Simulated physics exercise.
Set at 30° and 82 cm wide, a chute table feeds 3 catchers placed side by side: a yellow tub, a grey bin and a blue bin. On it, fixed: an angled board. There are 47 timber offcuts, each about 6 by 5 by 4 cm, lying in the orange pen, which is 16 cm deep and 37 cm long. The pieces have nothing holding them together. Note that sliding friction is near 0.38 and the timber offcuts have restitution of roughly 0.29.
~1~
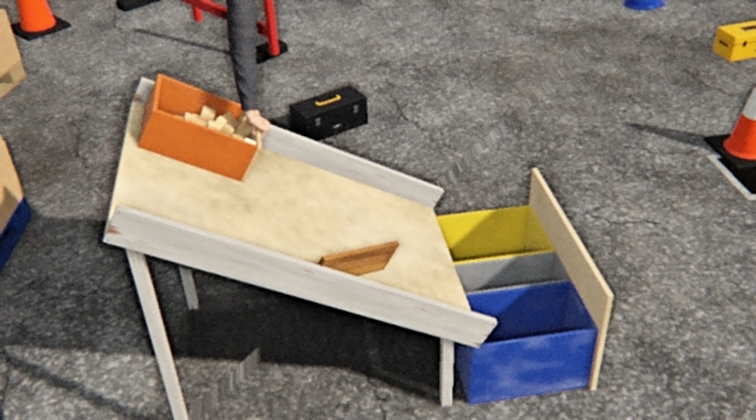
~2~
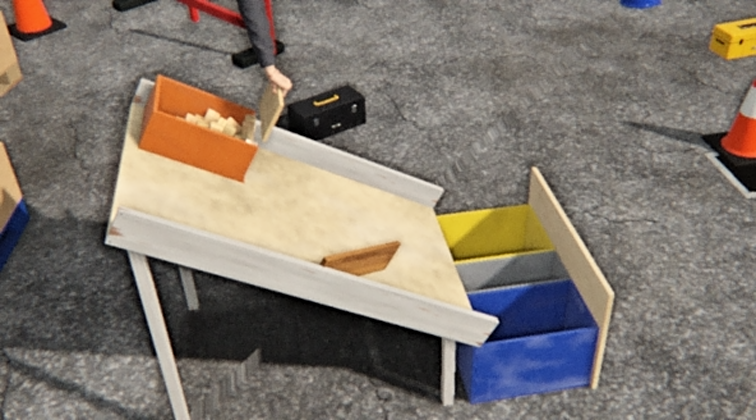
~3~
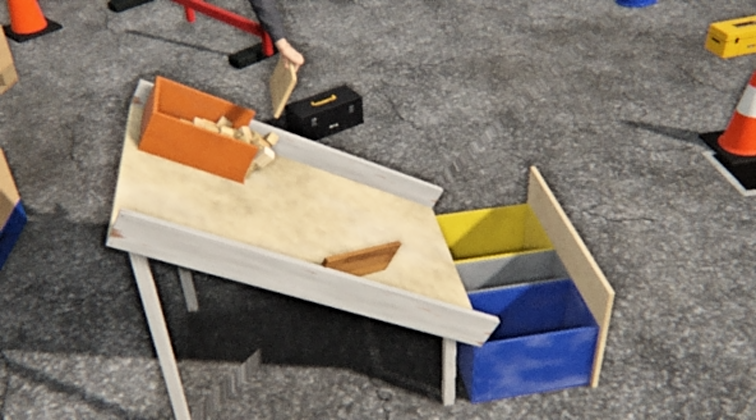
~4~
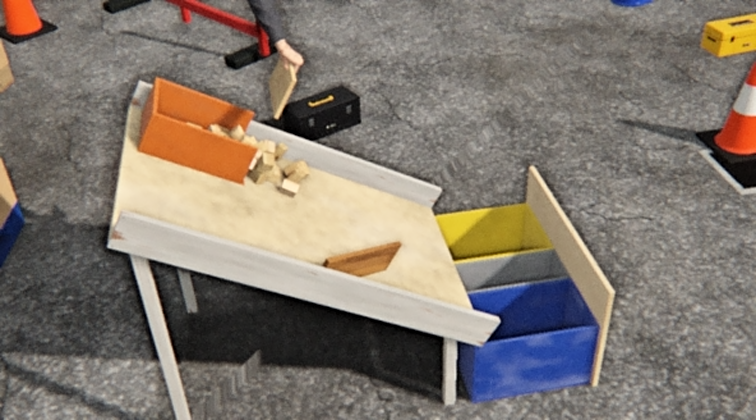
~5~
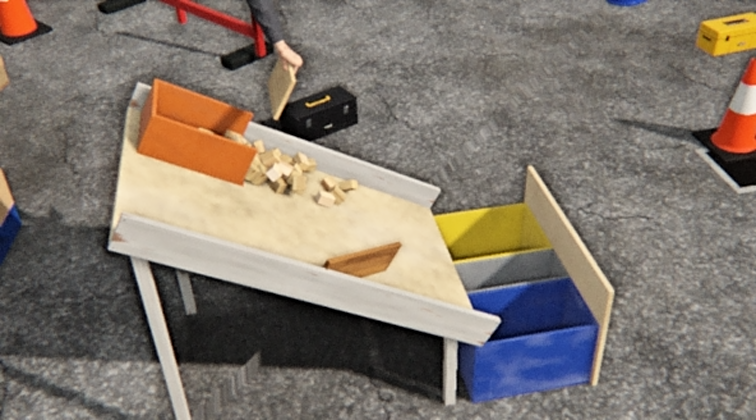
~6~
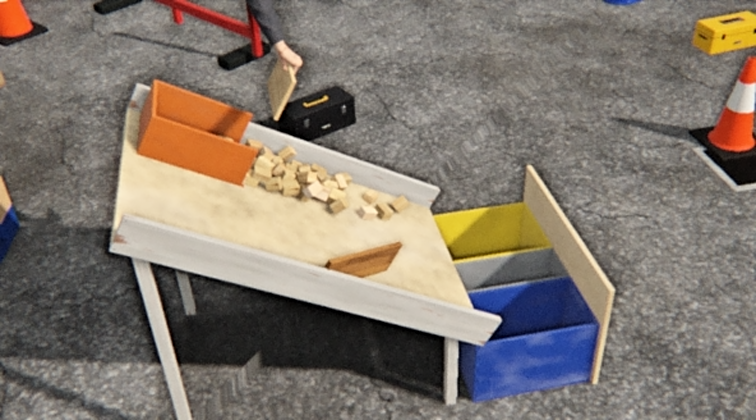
A sloping pale chute table with raised white sides stands on cracked grey asphalt, seen from above as the camera shifts very slightly. An orange pen of wooden offcuts sits at its upper left, a brown angled board lies lower down, and yellow, grey and blue containers stand at right. A hand lifts away the pen's end panel, and the blocks slide out, spreading down the slope rightward.
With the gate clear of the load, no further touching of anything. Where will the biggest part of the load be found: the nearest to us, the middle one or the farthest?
Back one.
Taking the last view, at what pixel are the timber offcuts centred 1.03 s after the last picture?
About (509, 275).
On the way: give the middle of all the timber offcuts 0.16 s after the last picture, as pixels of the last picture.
Estimated centre in the last picture: (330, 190).
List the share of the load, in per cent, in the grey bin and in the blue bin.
About 5 in a hundred first and about 0 in a hundred second.
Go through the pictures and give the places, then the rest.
In the first picture (we follow the rim corner now nearest the camera; the camera moves round a little), orange pen at (157, 110); yellow tub at (445, 265); nothing out yet.
The second picture shows orange pen at (157, 111).
The third picture shows orange pen at (157, 113); 8 out.
The fourth picture shows orange pen at (157, 114); 17 out, the lowest offcut at (301, 169).
The fifth picture shows orange pen at (156, 116); 29 out, the lowest offcut at (349, 186).
The sixth picture shows orange pen at (156, 117); yellow tub at (445, 264); 37 out, the lowest offcut at (401, 204).
Then, 0.16 s after the last picture, 1 still in the orange pen, 1 in the yellow tub, 44 on the slope and 1 in the air.
Then, 0.37 s after the last picture, 9 in the yellow tub, 33 on the slope and 5 in the air.
Then, 0.66 s after the last picture, 30 in the yellow tub, 2 in the grey bin, 13 on the slope and 2 in the air.
Final count (1.03 s after the last picture), 45 in the yellow tub and 2 in the grey bin.
